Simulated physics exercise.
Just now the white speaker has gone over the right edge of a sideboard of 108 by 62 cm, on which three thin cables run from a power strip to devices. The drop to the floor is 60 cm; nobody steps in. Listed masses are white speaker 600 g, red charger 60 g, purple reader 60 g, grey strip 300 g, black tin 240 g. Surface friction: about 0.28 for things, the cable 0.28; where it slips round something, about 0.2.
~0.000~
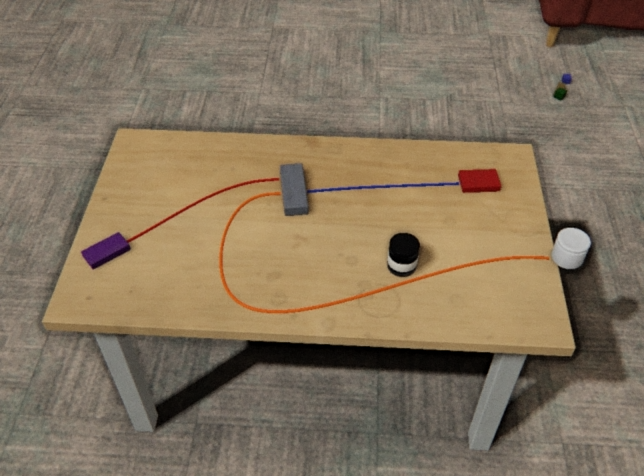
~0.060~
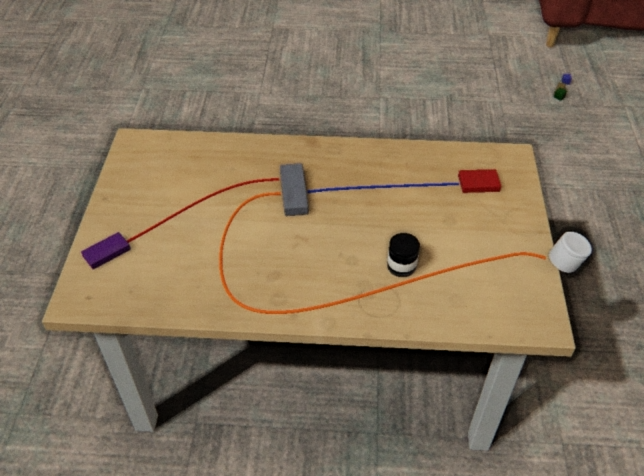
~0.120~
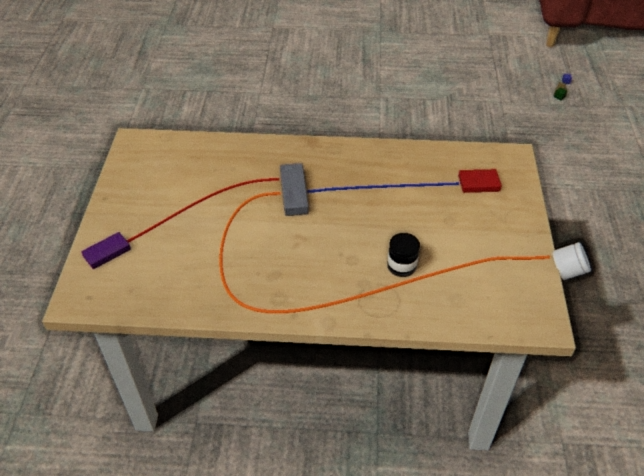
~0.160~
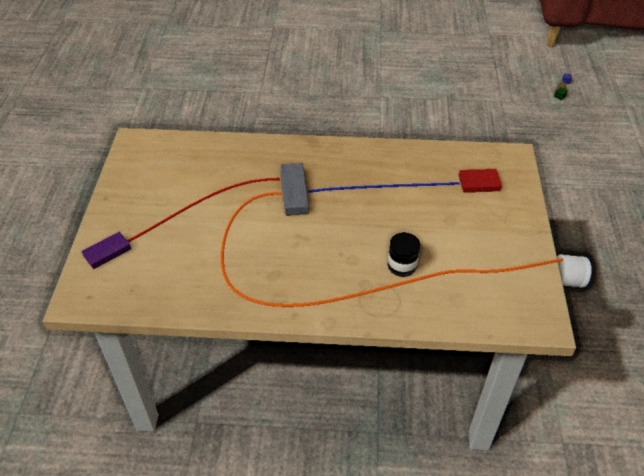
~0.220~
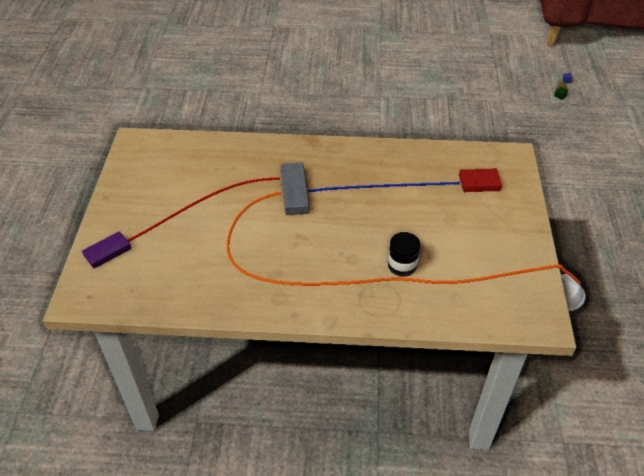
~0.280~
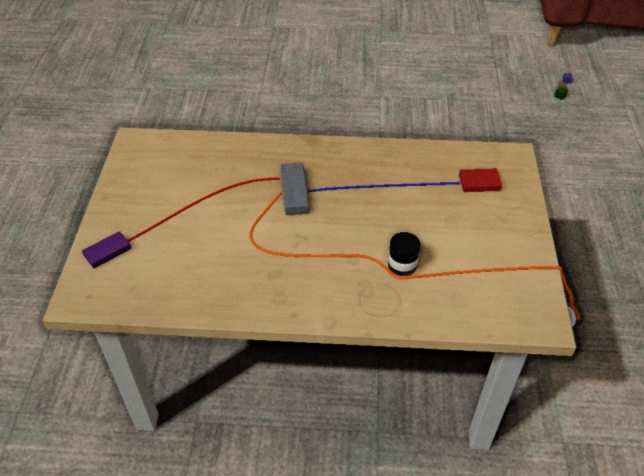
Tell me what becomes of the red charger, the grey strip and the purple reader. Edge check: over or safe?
Edge check: Red charger safe, grey strip safe, purple reader safe.
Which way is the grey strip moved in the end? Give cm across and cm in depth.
It ends up around 22 cm over to the right and around 17 cm closer up.
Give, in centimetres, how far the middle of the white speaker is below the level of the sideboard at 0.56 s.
Measured: Near 55 cm.
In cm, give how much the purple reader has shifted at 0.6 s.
About 22 cm.
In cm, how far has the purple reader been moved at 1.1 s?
My guess is close to 46 cm.
By 0.6 s, the strip's end of the orange cable at (353, 228); purple reader 23 cm off its start, grey strip 15 cm off its start, red charger 5 cm off its start.
By 0.8 s, the strip's end of the orange cable at (396, 251); purple reader 45 cm off its start, grey strip 27 cm off its start, red charger 8 cm off its start.
By 1.1 s, the strip's end of the orange cable at (401, 253); purple reader 45 cm off its start at (310, 229), grey strip 28 cm off its start at (387, 241), red charger 8 cm off its start at (447, 177).
By 1.4 s, the strip's end of the orange cable at (401, 253); purple reader 45 cm off its start, grey strip 28 cm off its start, red charger 8 cm off its start.
By 2.6 s, the strip's end of the orange cable at (401, 253); purple reader 45 cm off its start at (310, 229), grey strip 28 cm off its start at (387, 241), red charger 8 cm off its start at (447, 177), black tin 23 cm off its start at (448, 178).
